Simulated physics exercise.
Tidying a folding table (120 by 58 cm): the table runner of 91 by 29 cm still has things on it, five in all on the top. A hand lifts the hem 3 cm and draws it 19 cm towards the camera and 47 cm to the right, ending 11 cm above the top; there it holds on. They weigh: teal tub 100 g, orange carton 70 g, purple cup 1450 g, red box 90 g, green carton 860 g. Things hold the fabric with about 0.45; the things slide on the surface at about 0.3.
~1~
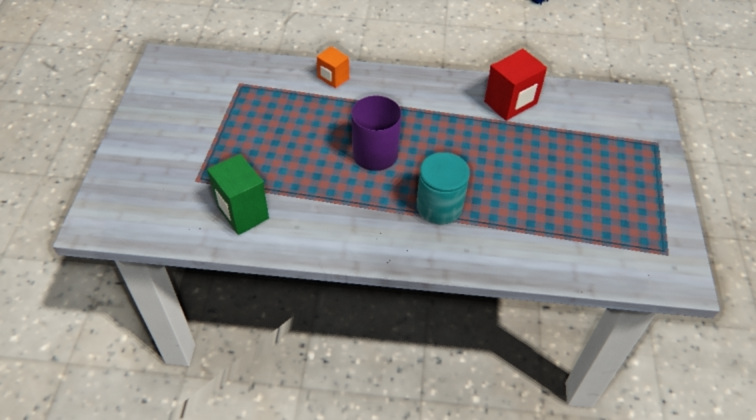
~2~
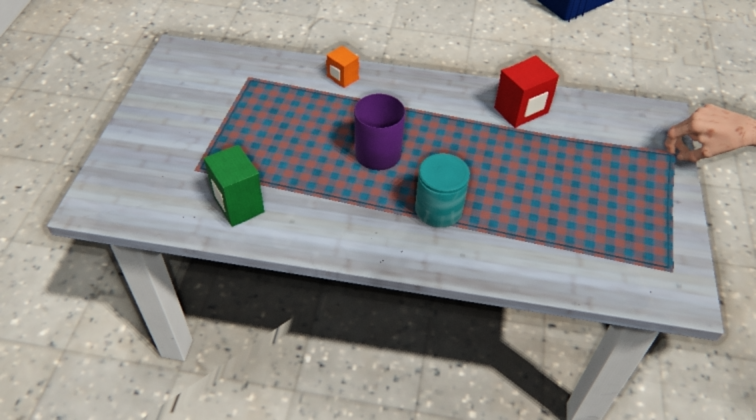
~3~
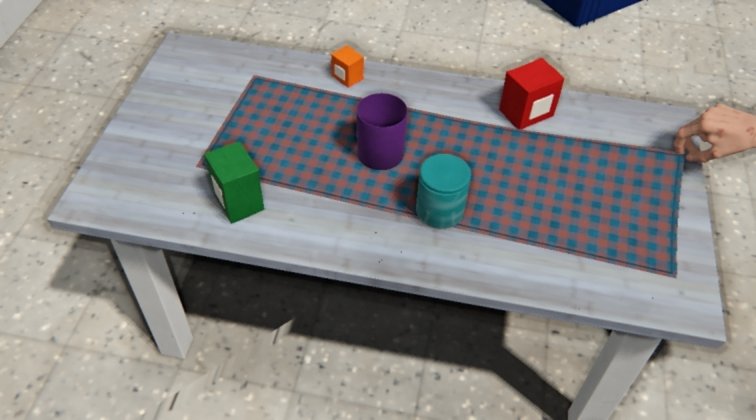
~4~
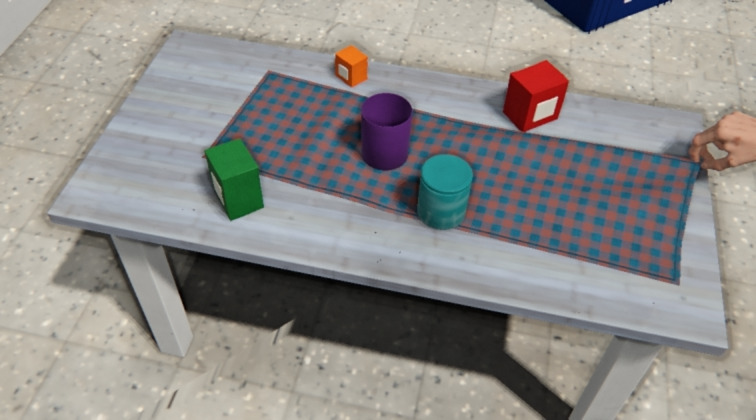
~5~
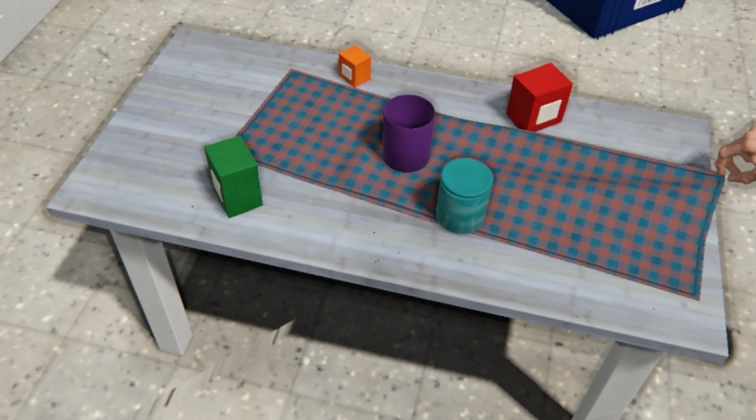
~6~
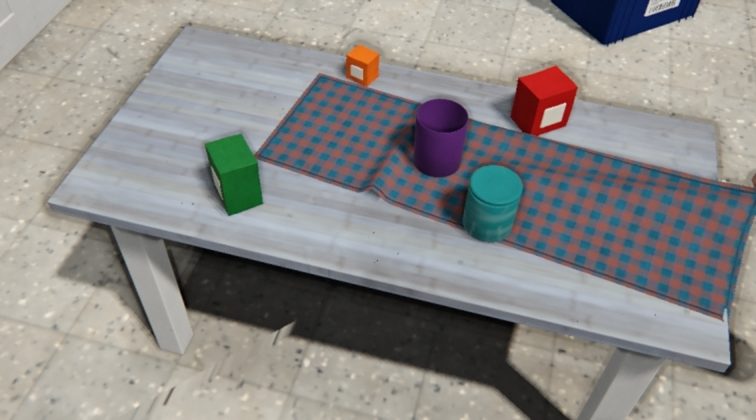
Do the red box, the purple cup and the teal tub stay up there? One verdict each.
In order: The red box remains up there; the purple cup remains up there; the teal tub remains up there.
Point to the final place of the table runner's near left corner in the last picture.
Near (445, 174).
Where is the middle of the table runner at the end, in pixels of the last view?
Near (701, 238).
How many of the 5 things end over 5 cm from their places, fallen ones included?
3 of them.
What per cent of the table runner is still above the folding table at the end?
About 55 per cent.
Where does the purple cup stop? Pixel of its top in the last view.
Around (680, 173).
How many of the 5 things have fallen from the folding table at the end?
I count 0.
Next, 85 % of the table runner is still over the top; purple cup 22 cm off its start, teal tub 19 cm off its start, orange carton 2 cm off its start.
Then, 70 % of the table runner is still over the top; purple cup 36 cm off its start, teal tub 31 cm off its start, red box 7 cm off its start.
After that, 60 % of the table runner is still over the top; purple cup 47 cm off its start at (651, 163), teal tub 42 cm off its start at (698, 243), red box 7 cm off its start at (580, 77).
Later, 55 % of the table runner is still over the top; purple cup 51 cm off its start, teal tub 45 cm off its start, red box 8 cm off its start.
At the end, 55 % of the table runner is still over the top; purple cup 52 cm off its start at (680, 173), teal tub 46 cm off its start at (726, 254), red box 8 cm off its start at (587, 78), orange carton 2 cm off its start at (366, 53).
